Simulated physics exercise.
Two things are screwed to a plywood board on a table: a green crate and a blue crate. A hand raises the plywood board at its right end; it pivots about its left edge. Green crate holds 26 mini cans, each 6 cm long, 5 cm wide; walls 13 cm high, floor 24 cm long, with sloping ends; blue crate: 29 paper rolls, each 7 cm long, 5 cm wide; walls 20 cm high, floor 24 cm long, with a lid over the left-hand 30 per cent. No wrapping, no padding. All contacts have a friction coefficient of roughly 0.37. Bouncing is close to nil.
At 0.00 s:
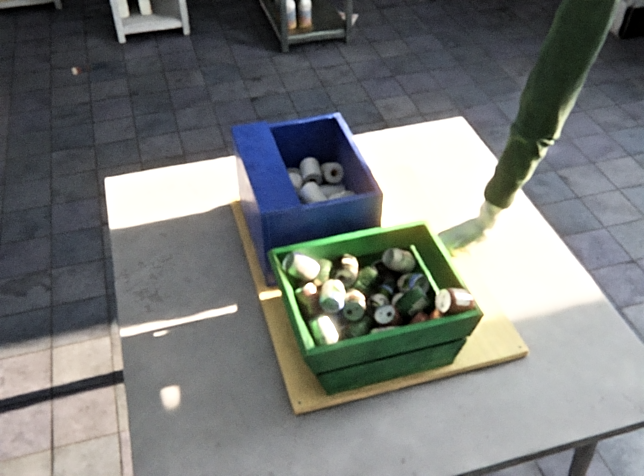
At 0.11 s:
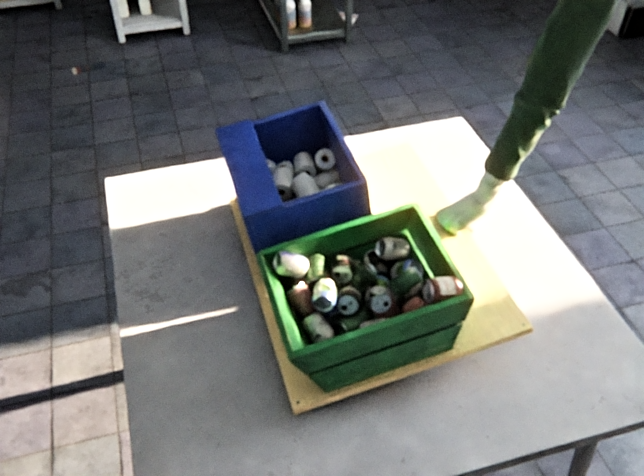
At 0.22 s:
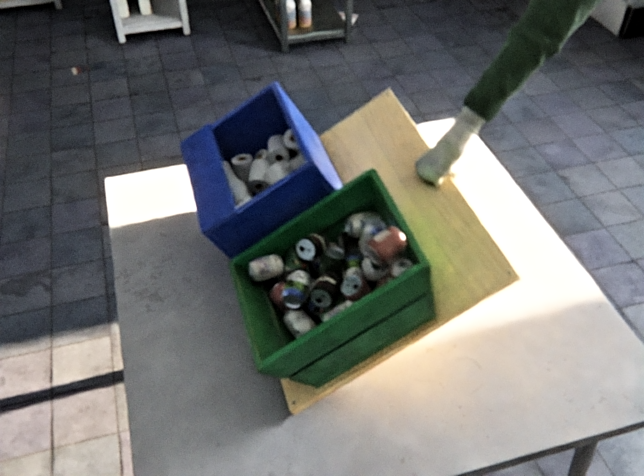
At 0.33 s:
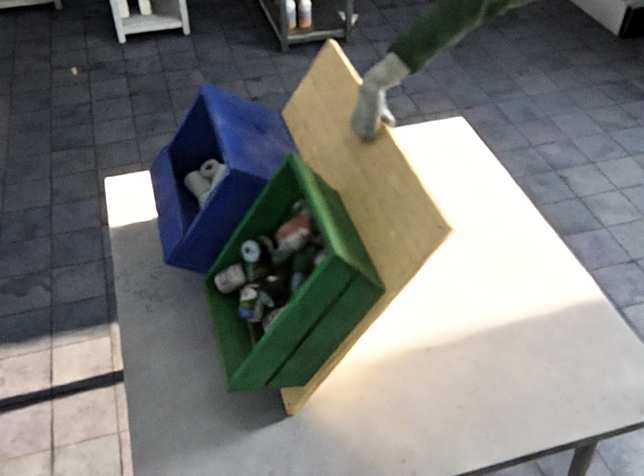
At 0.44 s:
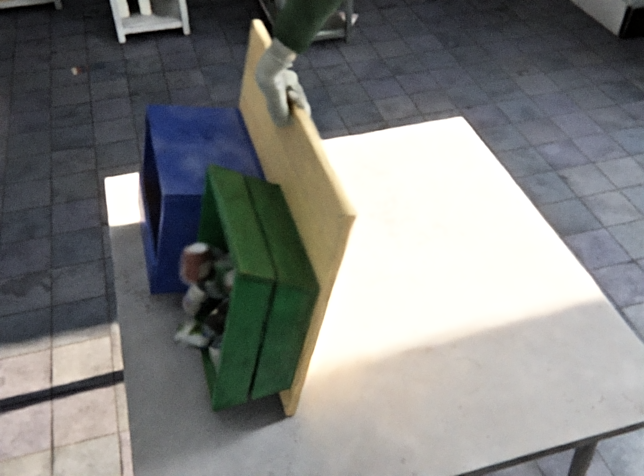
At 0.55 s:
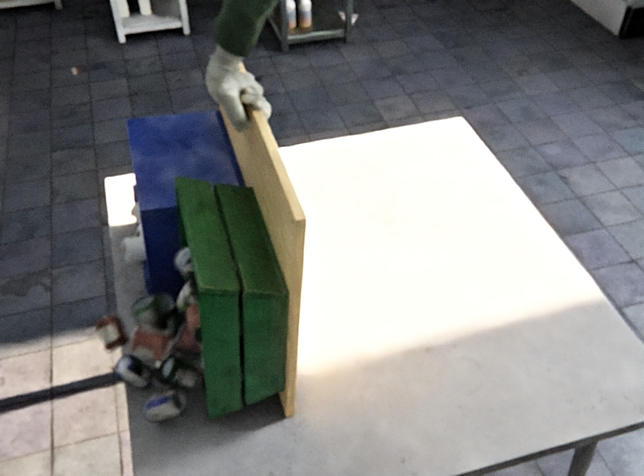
On a sunlit table, a gloved hand tilting up a board holding two crates, cans tumbling out of the green one.
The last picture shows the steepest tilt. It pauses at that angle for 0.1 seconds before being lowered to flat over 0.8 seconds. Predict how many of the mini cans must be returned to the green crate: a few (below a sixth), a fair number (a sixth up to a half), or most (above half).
Most.
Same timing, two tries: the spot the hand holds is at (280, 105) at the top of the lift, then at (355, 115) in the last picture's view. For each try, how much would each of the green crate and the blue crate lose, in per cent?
Green crate: 80 %, then 50 %; blue crate: 10 %, then 0 %.
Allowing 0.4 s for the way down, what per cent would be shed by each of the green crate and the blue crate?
Well, that would cost the green crate 100 per cent and the blue crate 10 per cent.
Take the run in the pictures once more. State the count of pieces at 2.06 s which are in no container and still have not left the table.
I'd guess near 8.
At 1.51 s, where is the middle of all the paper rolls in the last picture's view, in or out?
Centre approx. at (277, 222).
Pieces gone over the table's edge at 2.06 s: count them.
Estimate - about 18 in total.
After 0.79 s, tilt 79°; green crate 3 in, 23 out and blue crate 28 in, 1 out.
After 1.09 s, tilt 37°; green crate 2 in, 24 out and blue crate 27 in, 2 out.
After 1.51 s, tilt 0°; green crate 2 in, 24 out and blue crate 27 in, 2 out.
Final count (at 2.06 s), green crate 2 in, 24 out and blue crate 27 in, 2 out. Asked share, 24 of 26, 92 per cent.
